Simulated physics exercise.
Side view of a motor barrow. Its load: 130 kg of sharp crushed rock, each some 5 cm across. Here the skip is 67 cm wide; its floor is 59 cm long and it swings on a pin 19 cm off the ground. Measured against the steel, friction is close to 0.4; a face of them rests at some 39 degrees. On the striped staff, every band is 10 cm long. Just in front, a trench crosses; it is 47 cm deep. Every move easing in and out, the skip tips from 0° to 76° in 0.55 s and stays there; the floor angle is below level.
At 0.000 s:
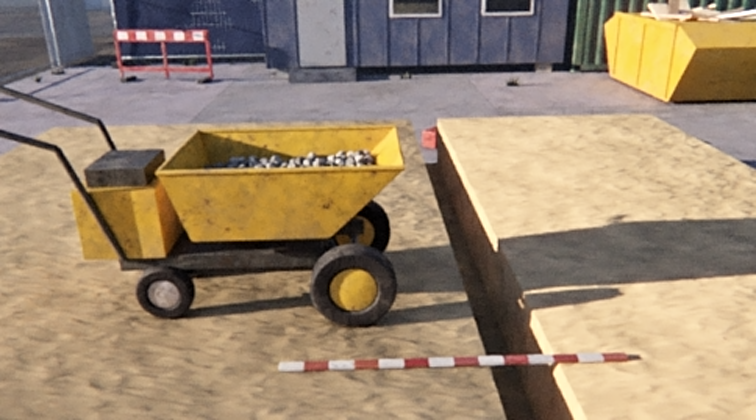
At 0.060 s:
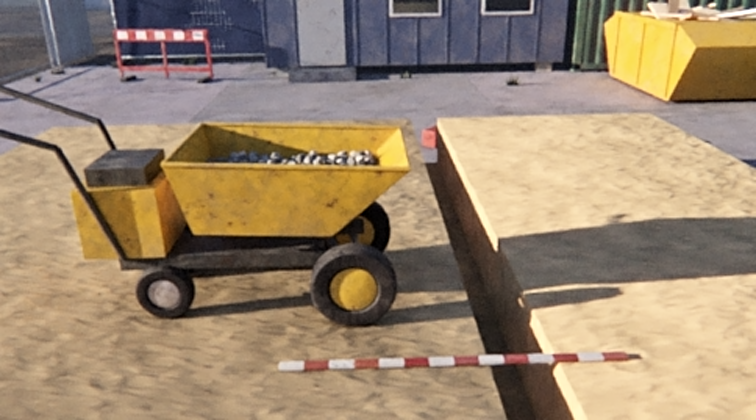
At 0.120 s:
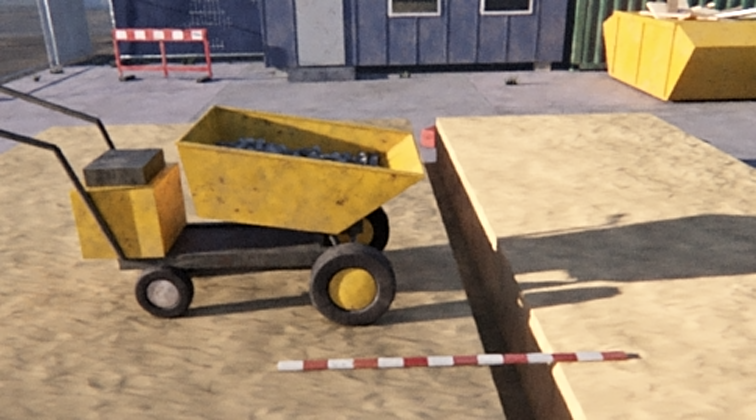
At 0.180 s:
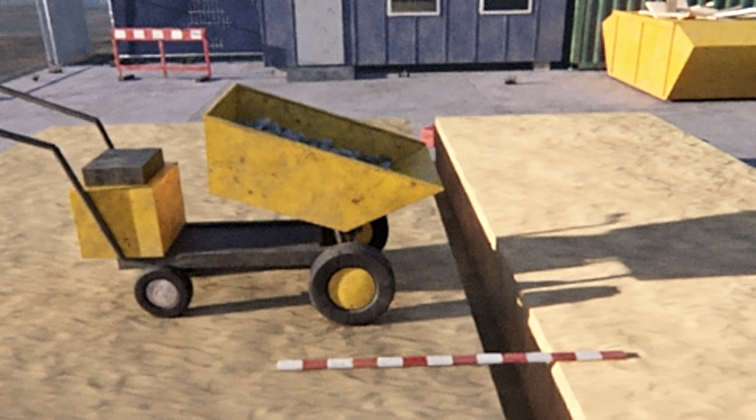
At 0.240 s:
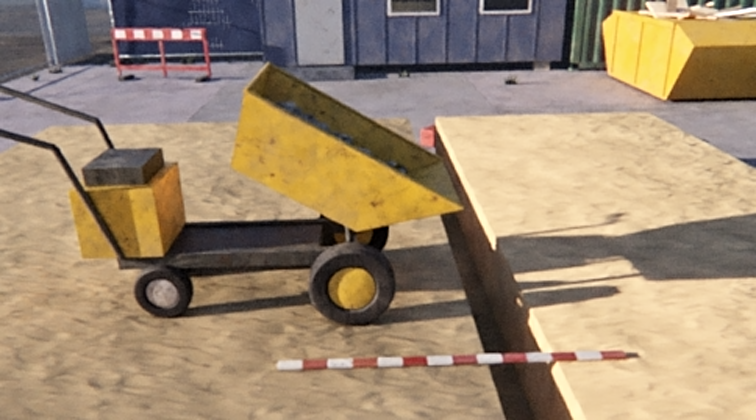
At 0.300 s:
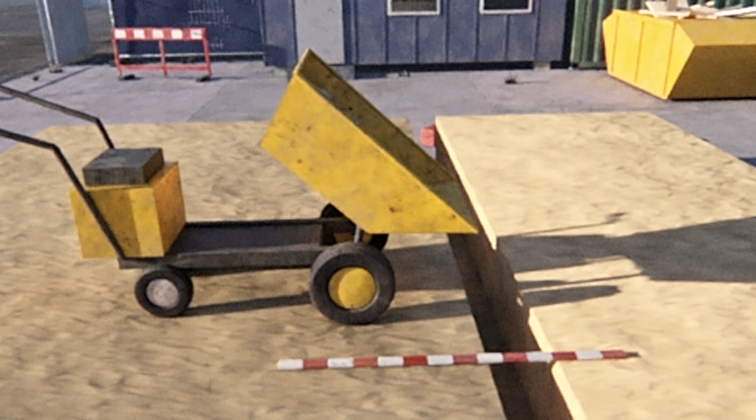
The yellow skip of a motor barrow tilts steeply forward toward a trench, carrying grey stones.
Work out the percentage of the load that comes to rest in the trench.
It works out at about 50 per cent of the load.
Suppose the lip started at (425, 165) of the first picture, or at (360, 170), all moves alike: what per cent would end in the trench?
Roughly 30 in a hundred from the first, 70 in a hundred from the second.
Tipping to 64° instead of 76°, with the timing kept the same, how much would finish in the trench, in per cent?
I'd guess some 45 in a hundred.
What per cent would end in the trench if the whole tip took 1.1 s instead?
Roughly 80 per cent.
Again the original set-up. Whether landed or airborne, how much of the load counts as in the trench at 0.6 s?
Some 25 per cent.
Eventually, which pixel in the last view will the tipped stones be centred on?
Somewhere around (513, 326) in the last picture.
After 0.4 s the floor is at 64°; 100 % in the skip; the foremost stones are at (450, 235).
After 0.6 s the floor is at 76°; 69 % in the skip, 25 % in the trench, 6 % past the trench; the foremost stones are at (543, 271).
After 1.0 s the floor is at 76°; 1 % in the skip, 48 % in the trench, 51 % past the trench; the foremost stones are at (722, 268).
After 3.0 s the floor is at 76°; 0 % in the skip, 50 % in the trench, 50 % past the trench; the foremost stones are past the picture's edge.
